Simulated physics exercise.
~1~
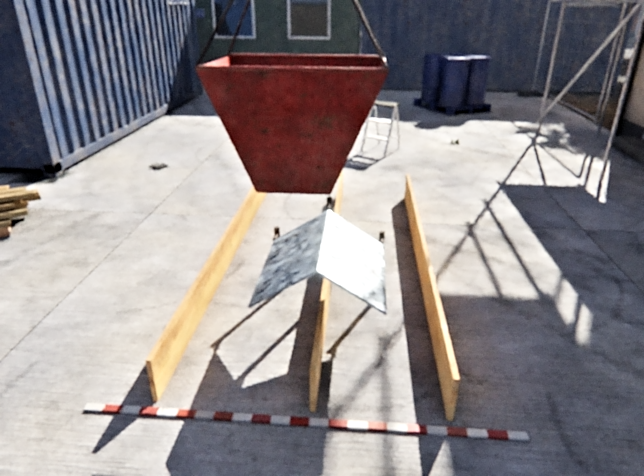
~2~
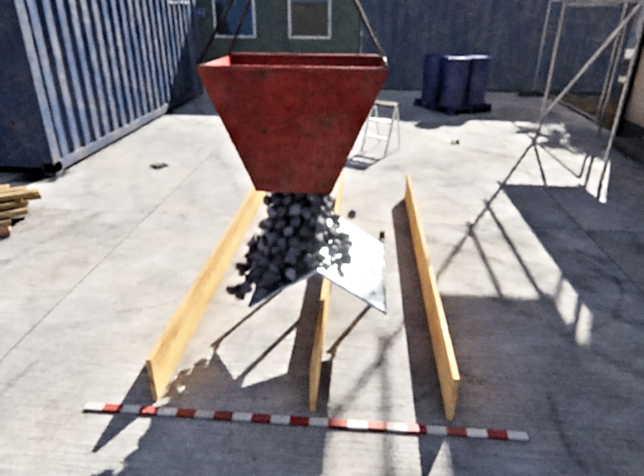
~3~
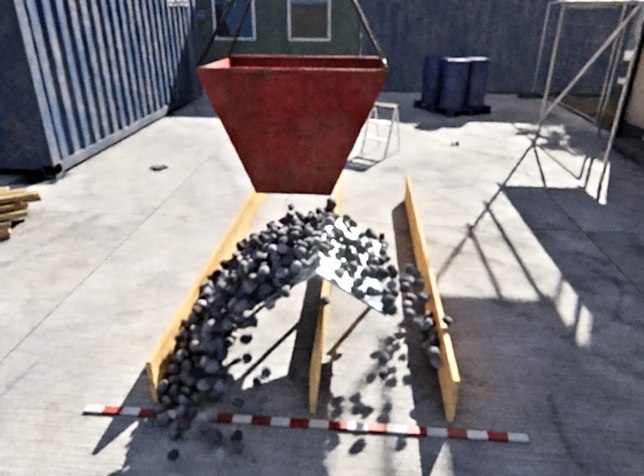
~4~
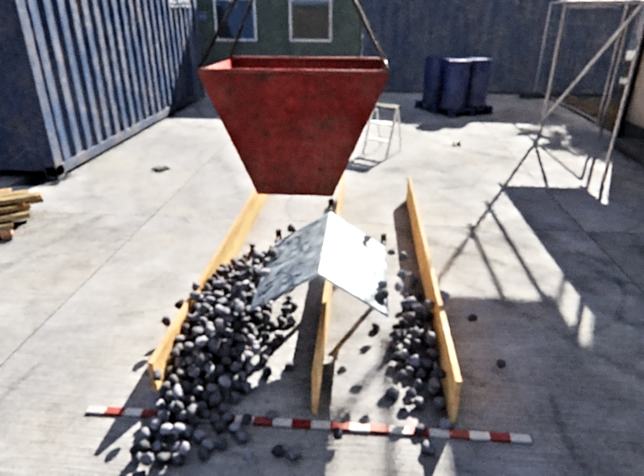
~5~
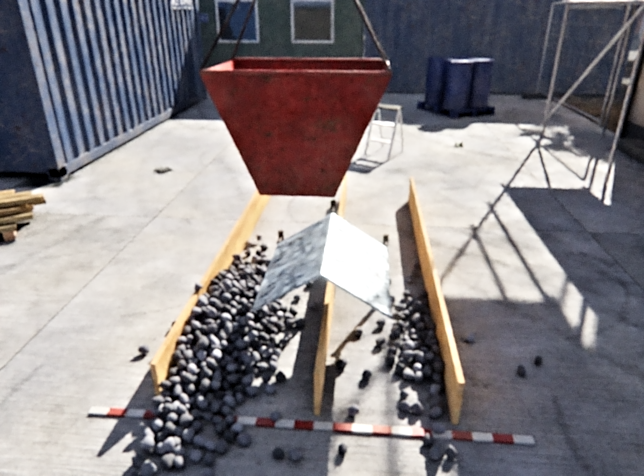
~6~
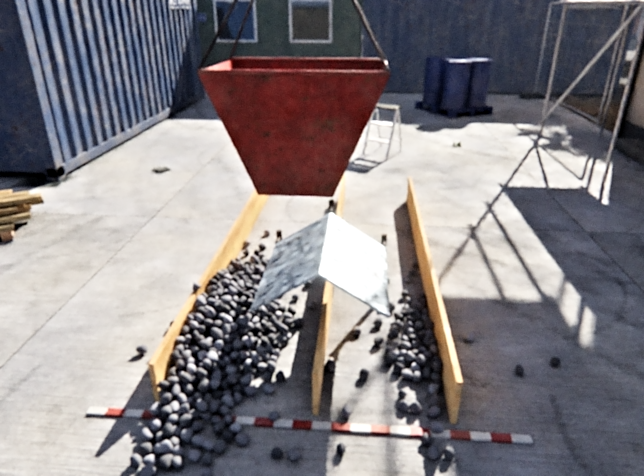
Dark rounded stones pouring from a red skip onto a peaked steel plate, settling mostly in the left bay, fewer in the right.
